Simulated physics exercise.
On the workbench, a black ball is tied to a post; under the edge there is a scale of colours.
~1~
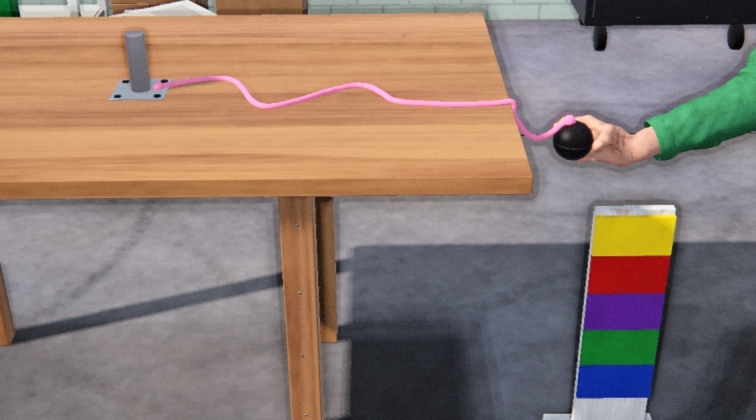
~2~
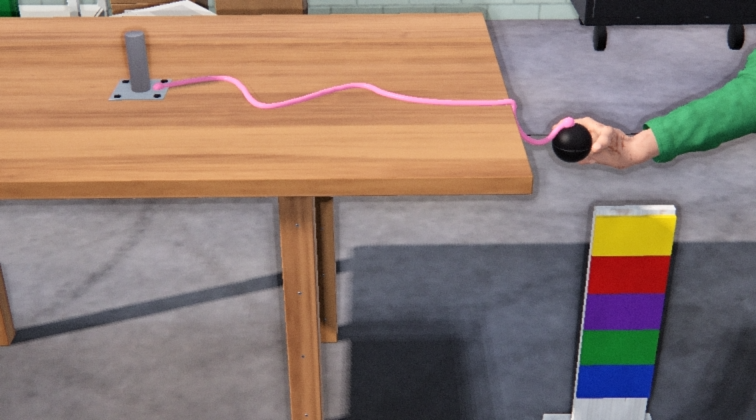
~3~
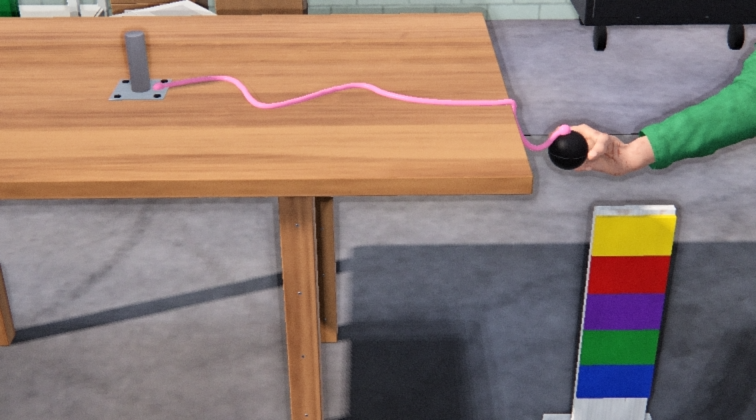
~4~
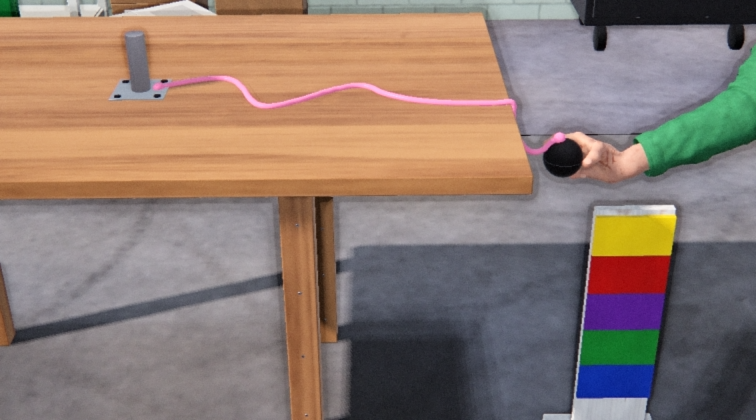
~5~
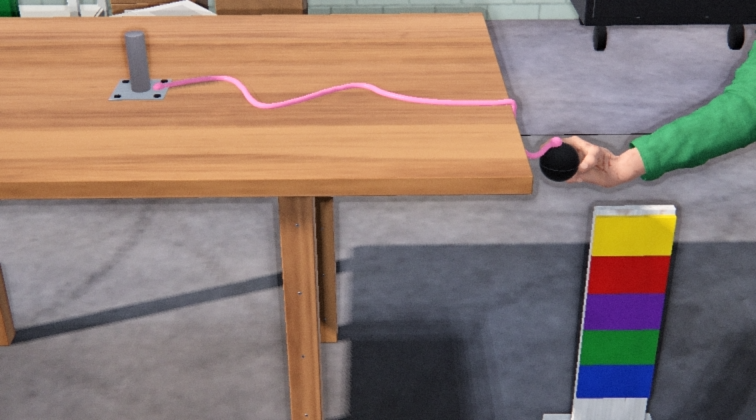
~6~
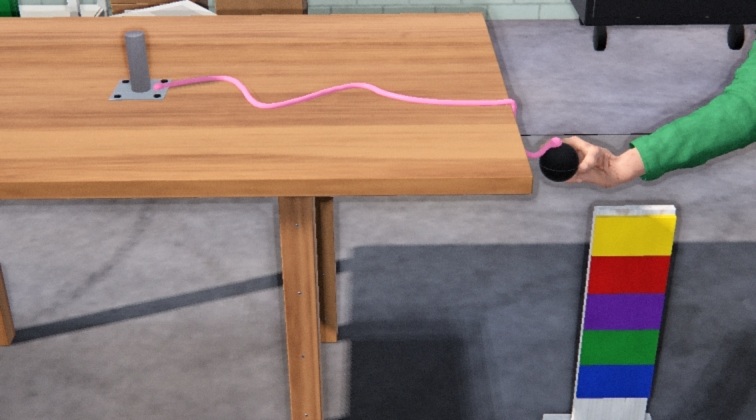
On a wooden workbench, a pink cord ran from a metal post to a black ball, which a green-sleeved hand moved slightly down and left beyond the edge, near an upright strip of coloured bands.
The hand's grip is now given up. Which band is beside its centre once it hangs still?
The red band.
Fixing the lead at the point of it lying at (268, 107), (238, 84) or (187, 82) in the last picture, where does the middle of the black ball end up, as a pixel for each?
In order of the tries: About (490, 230), then (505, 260), then (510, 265).
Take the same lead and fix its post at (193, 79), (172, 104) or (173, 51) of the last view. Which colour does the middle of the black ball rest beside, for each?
Purple; purple; red.
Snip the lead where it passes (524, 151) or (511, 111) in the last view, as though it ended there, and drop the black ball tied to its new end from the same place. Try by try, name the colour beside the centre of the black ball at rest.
First try: Yellow; second try: Higher than all five.
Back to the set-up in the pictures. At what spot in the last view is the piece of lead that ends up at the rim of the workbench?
Look near (432, 102).
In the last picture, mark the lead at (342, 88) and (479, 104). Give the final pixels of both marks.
You'll find the first mark at (406, 94) and the second mark at (511, 145).
A little later, ball near (485, 253); level with red.
Next, ball near (530, 266); level with red.
When it is over, ball near (510, 270); level with red. Its middle rests at the red band.
